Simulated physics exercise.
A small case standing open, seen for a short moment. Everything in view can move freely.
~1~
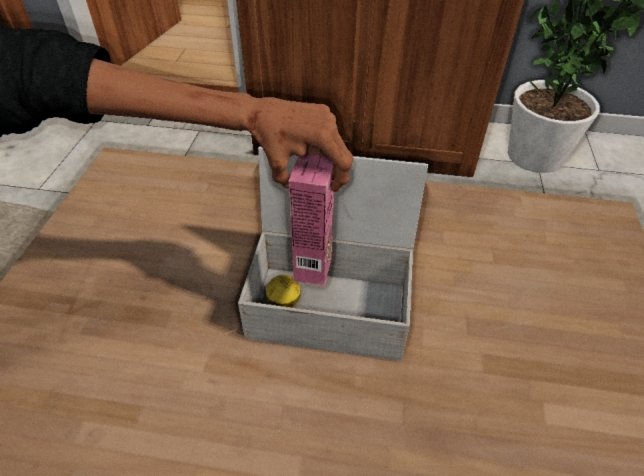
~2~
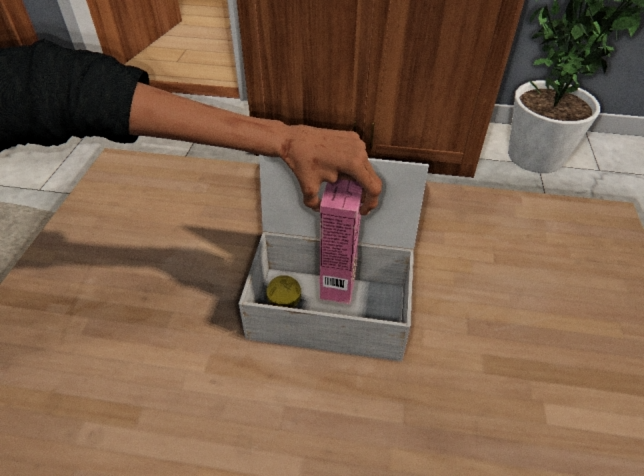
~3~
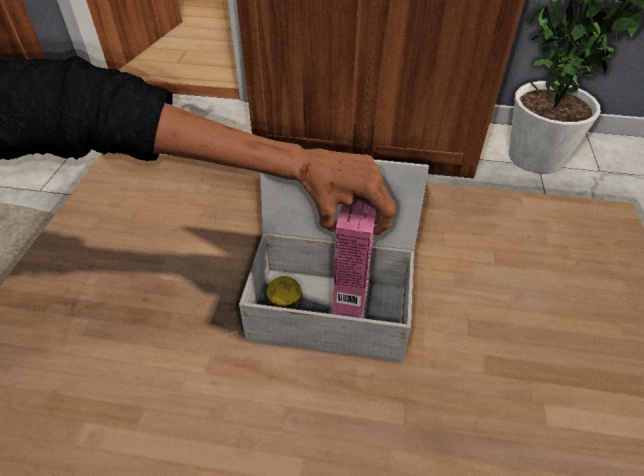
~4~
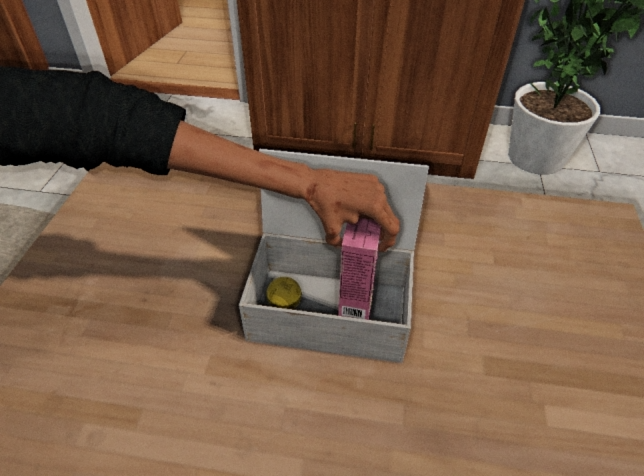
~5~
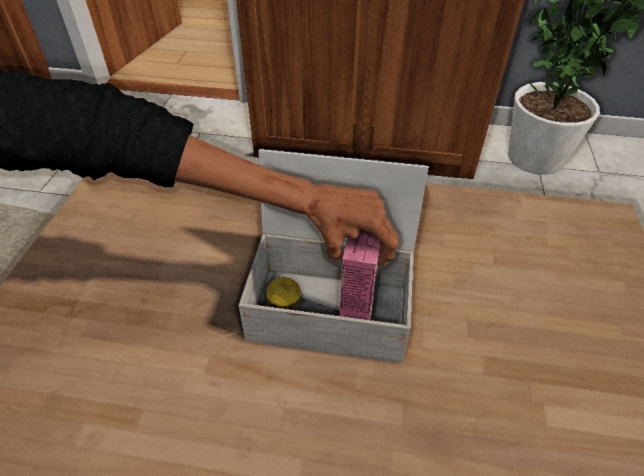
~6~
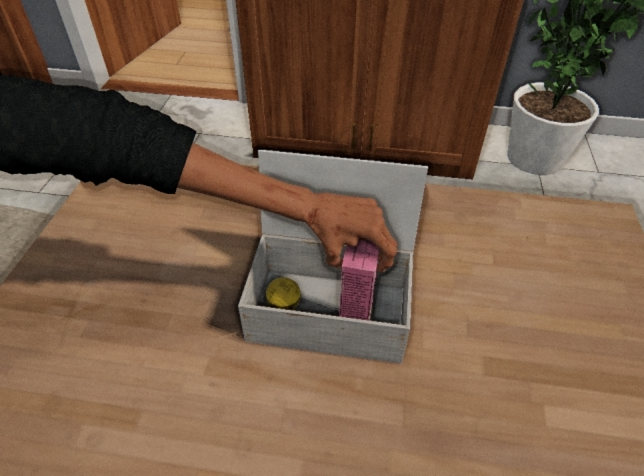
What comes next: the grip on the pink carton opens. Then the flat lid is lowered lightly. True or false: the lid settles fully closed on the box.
False.
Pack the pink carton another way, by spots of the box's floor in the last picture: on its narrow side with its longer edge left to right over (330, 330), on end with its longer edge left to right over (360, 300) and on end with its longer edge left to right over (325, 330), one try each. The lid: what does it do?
First try leaves it shut, second try leaves it partly open, third try leaves it partly open.
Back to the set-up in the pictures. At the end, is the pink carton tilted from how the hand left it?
Once everything settles, it keeps its original angle.
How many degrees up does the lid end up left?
Roughly 50°.
Then, 1.10 s on from there, lid starting down.
Then, 1.50 s on from there, lid 65° above the rim.
Then, 2.10 s on from there, lid 51° above the rim.
Then, 4.60 s on from there, pink carton resting near (357, 295).
In the end, lid 52° above the rim; both unmoved. At the end, from the last picture's camera, pink carton near (358, 294).
